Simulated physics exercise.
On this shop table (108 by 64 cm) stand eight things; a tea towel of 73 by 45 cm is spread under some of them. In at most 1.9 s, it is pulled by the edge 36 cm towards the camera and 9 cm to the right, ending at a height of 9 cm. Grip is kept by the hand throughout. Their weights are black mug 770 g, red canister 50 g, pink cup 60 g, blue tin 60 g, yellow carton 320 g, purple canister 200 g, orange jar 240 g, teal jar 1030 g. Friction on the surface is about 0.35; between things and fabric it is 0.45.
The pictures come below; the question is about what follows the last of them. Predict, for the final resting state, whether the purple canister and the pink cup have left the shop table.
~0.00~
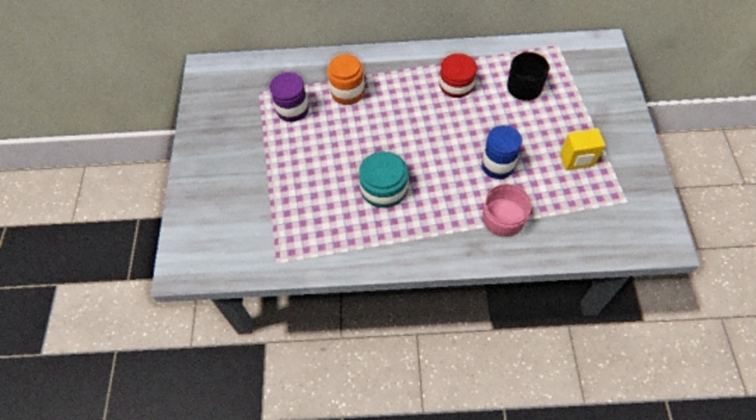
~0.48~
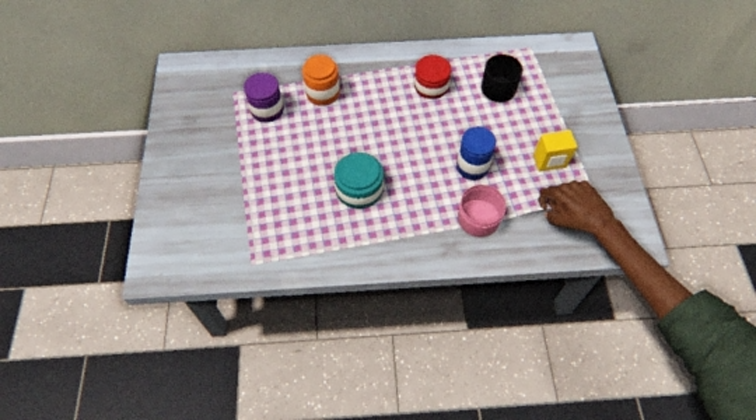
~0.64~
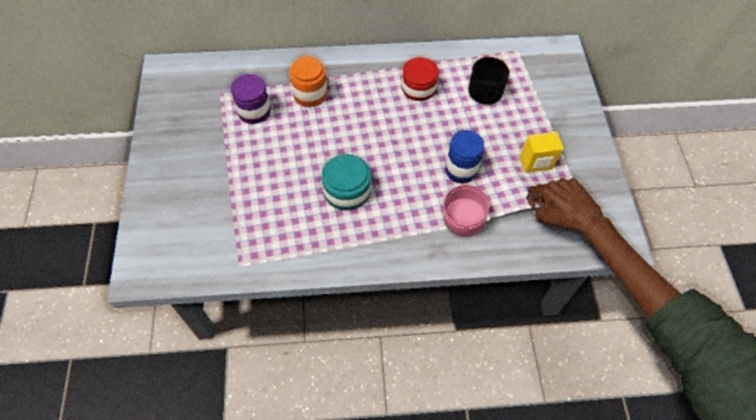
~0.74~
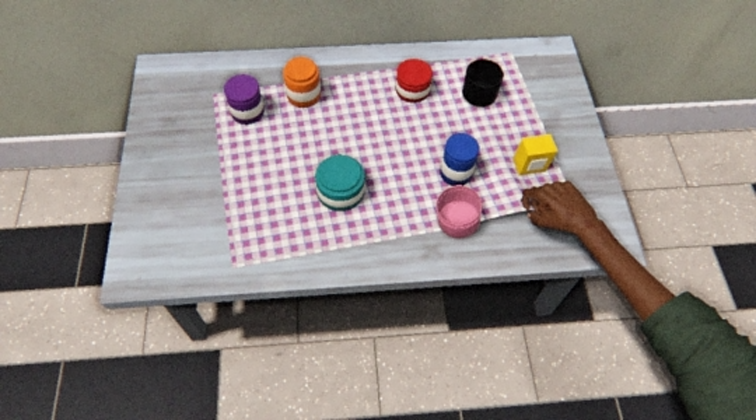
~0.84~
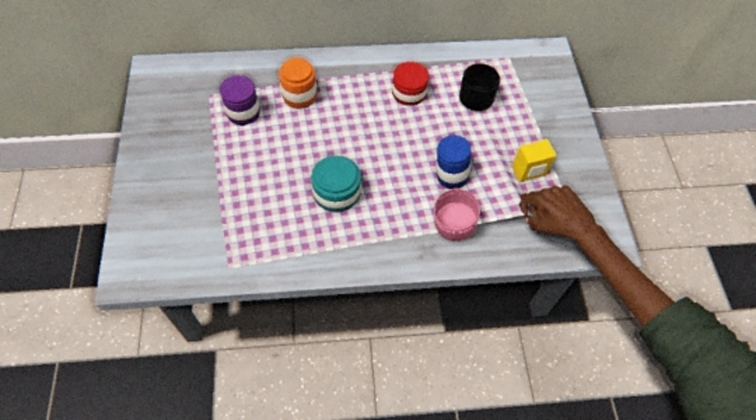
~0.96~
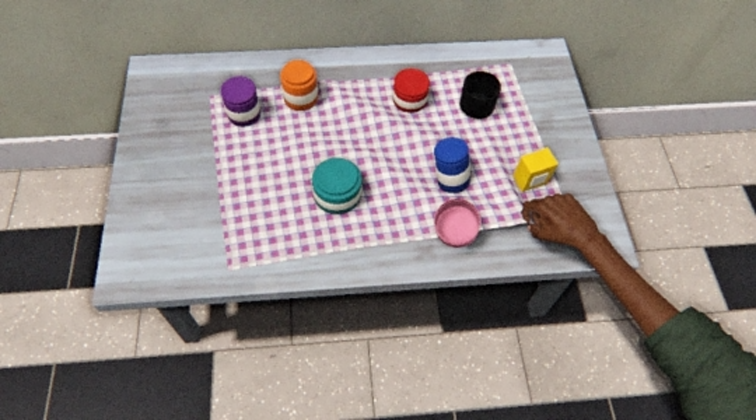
Purple canister: Stayed; pink cup: Left it.
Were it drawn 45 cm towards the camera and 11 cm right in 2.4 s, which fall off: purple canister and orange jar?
Outcome: Purple canister is still there; orange jar is still there.
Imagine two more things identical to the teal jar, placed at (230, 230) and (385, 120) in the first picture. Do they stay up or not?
First keeps its place, second keeps its place.
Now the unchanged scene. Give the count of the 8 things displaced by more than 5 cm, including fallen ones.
Counting them up, I get 8.
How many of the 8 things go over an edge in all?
I make it 3.
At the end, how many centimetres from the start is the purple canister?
Roughly purple canister 35 cm.
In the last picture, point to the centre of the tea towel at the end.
Its centre lands at about (480, 263).
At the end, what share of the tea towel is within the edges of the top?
About 55 per cent.
After 1.3 s, 100 % of the tea towel is still over the top; pink cup 11 cm off its start, purple canister 10 cm off its start, black mug 14 cm off its start.
After 1.7 s, 85 % of the tea towel is still over the top; pink cup over the edge, purple canister 21 cm off its start, black mug 26 cm off its start.
After 2.1 s, 70 % of the tea towel is still over the top; purple canister 30 cm off its start at (353, 148), pink cup over the edge, yellow carton over the edge.
After 2.5 s, 55 % of the tea towel is still over the top; purple canister 38 cm off its start, pink cup over the edge, yellow carton over the edge.
After 4.1 s, 55 % of the tea towel is still over the top; purple canister 37 cm off its start at (373, 177), pink cup over the edge, yellow carton over the edge, red canister on its side, 44 cm off its start at (553, 205).
